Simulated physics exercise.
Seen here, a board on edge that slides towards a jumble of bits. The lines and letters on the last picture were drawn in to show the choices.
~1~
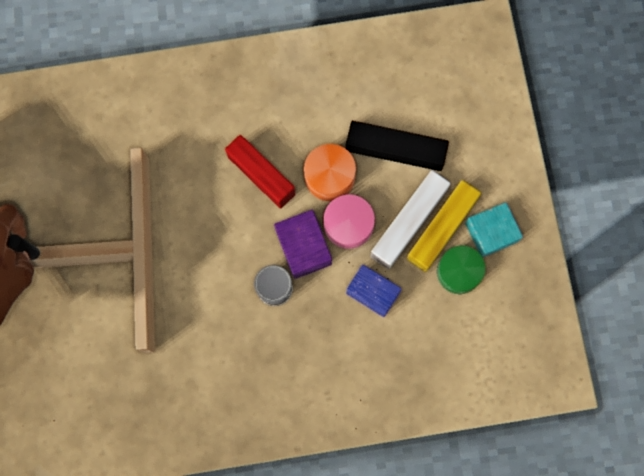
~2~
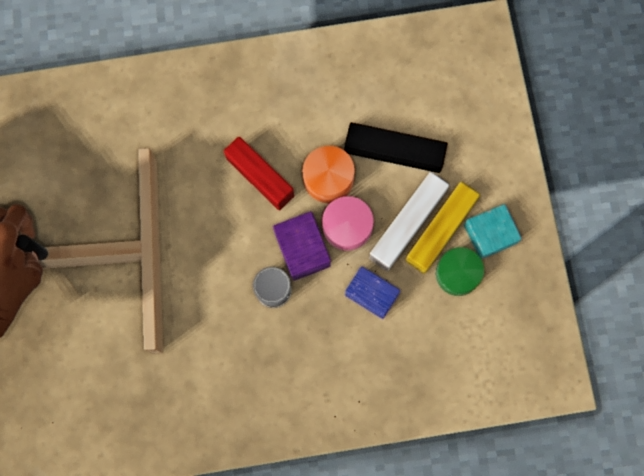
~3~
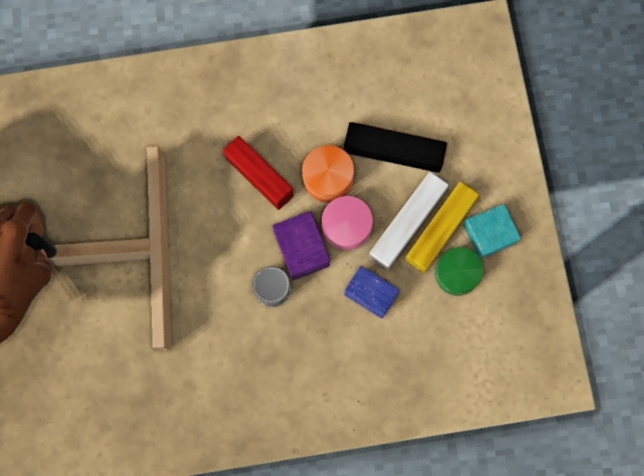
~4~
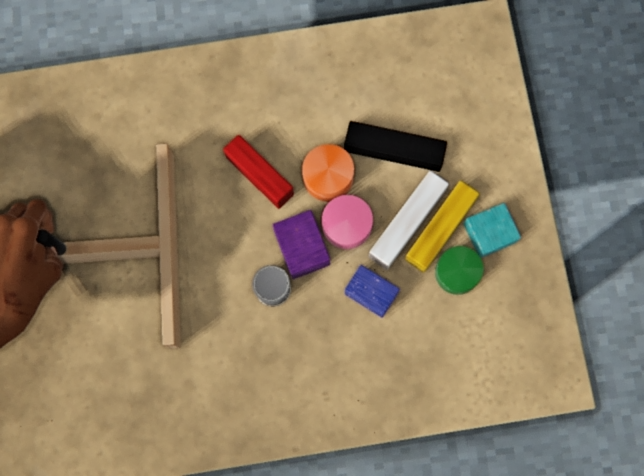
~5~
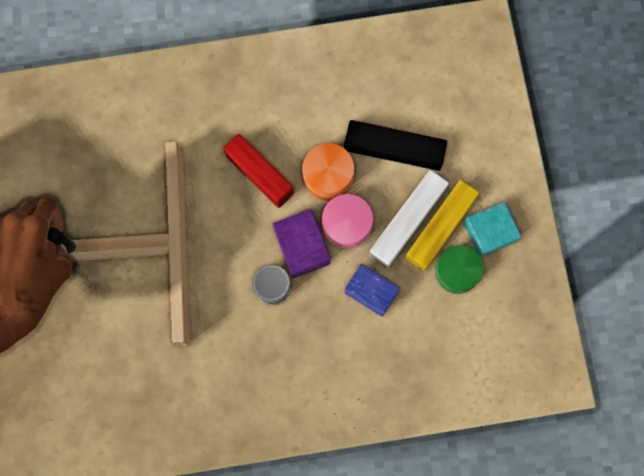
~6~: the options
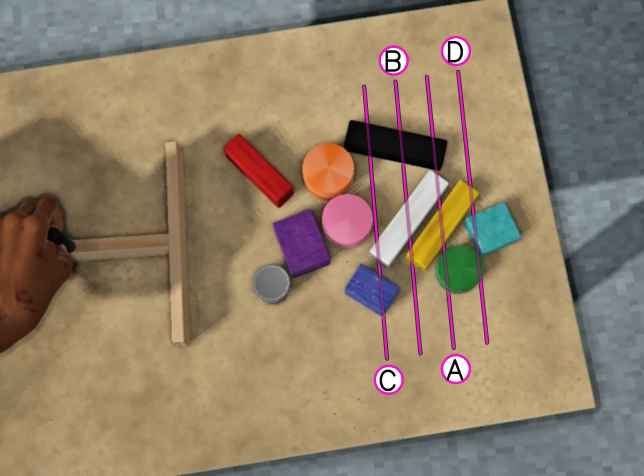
On a sandy-coloured board, a hand at the left grips the handle of an upright wooden bar, facing a loose cluster of coloured blocks, sticks and round tins. The hand pushes the bar slowly rightward, narrowing the gap to the red and grey pieces, while the cluster stays practically still, untouched.
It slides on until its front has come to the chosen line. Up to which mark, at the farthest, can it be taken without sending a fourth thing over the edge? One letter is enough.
It can go as far as D.
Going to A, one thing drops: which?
The turquoise block.
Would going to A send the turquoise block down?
By then, yes.
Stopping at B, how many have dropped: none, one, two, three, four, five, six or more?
In all, none.
On the marked copy, A at (440, 208); B at (408, 213); C at (375, 218); D at (472, 203).
Following D. Soon after the start, board (283, 223); grey tin (312, 289); red stick (297, 169).
Later, board (390, 206); turquoise block (528, 241); green tin (511, 286).
In the end, board (473, 193); turquoise block over the edge; yellow stick over the edge; two fallen.
As for the rest, A is within the limit but short; B is within the limit but short; C is within the limit but short.
